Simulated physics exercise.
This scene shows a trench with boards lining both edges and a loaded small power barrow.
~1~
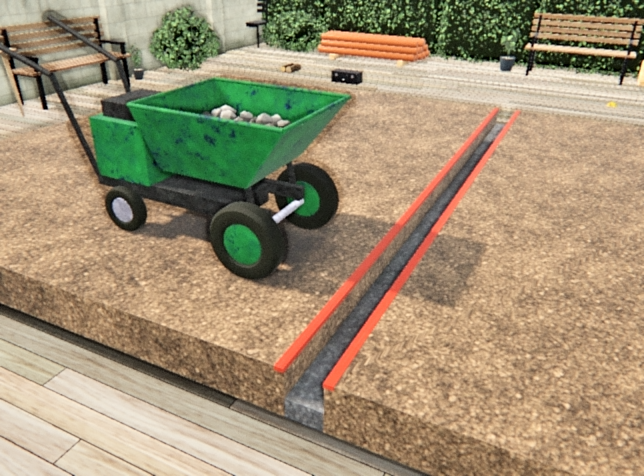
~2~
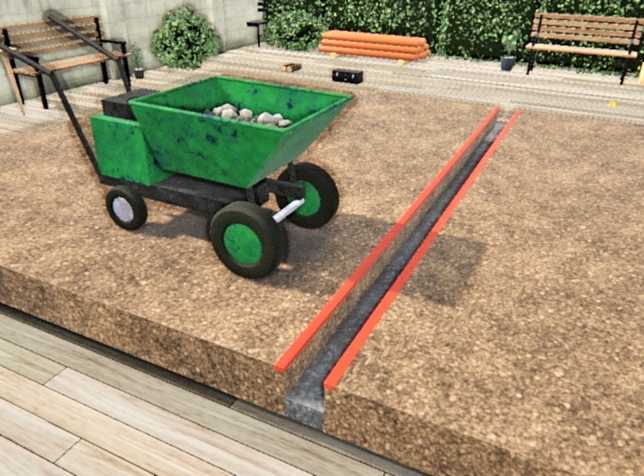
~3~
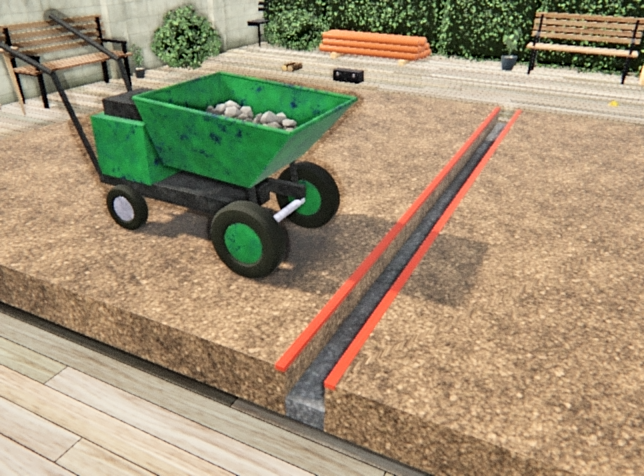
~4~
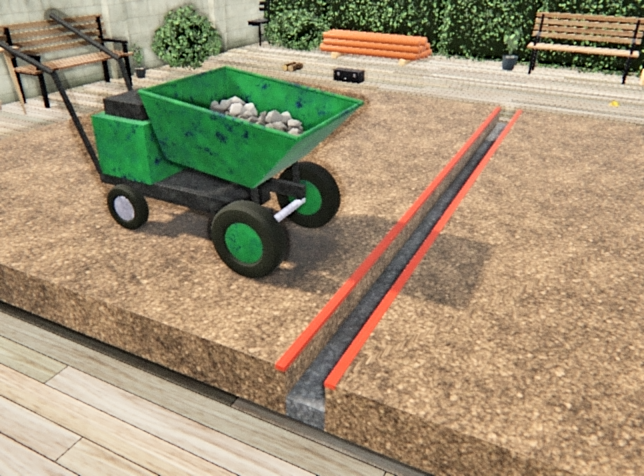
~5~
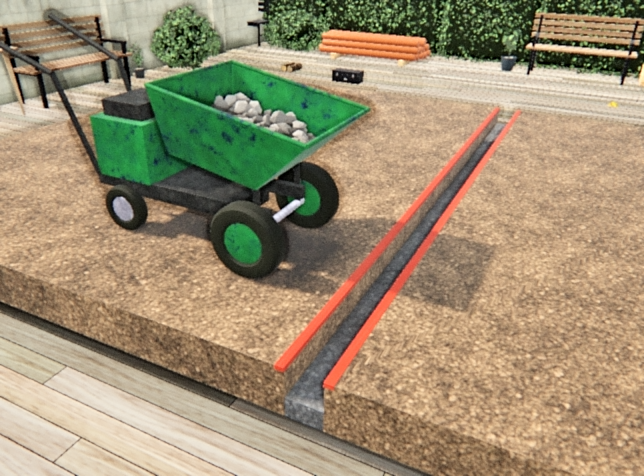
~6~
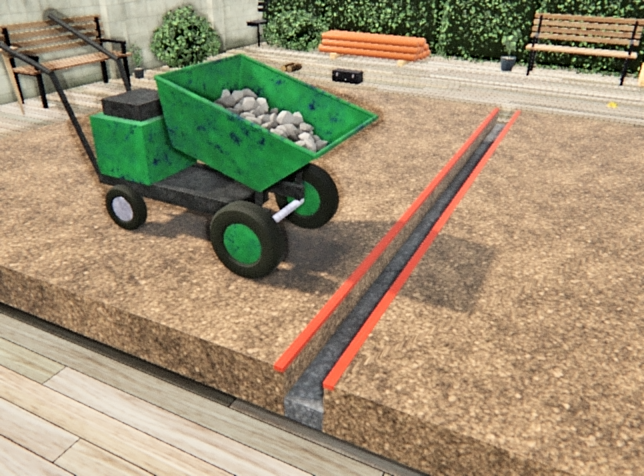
A green wheeled barrow's skip, loaded with grey stones, starts out level beside a narrow trench edged with orange-red boards. The skip gradually tilts toward the trench on the right, its back end rising off the frame and its lip dipping slightly, while the wheels stay put and the stones remain inside.
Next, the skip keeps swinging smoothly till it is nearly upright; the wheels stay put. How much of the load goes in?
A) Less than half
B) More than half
The answer is A.
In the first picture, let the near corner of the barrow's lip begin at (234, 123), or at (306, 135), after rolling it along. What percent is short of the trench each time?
The first spot gives roughly 20 %; the second gives roughly 0 %.
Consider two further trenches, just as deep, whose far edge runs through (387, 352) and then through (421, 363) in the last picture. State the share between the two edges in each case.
Around 80 percent first, around 100 percent second.
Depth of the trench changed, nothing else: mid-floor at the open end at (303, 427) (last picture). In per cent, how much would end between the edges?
It works out to some 10 percent.
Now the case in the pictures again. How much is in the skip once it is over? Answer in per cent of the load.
My estimate is about 25 per cent.
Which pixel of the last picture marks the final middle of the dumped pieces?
Centre at rest: Close to (421, 281).
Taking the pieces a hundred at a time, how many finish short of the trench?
0 %.
Soon after the last picture, skip tipped steeply; all in the skip.
A little later, skip tipped steeply; nearly all in the skip; a stray few in or heaped over the trench; a stray few beyond it.
Later still, skip tipped right over; about a third in the skip; a small part in or heaped over the trench; about two thirds beyond it.
By the end, skip tipped right over; about a quarter in the skip; a small part in or heaped over the trench; about two thirds beyond it.
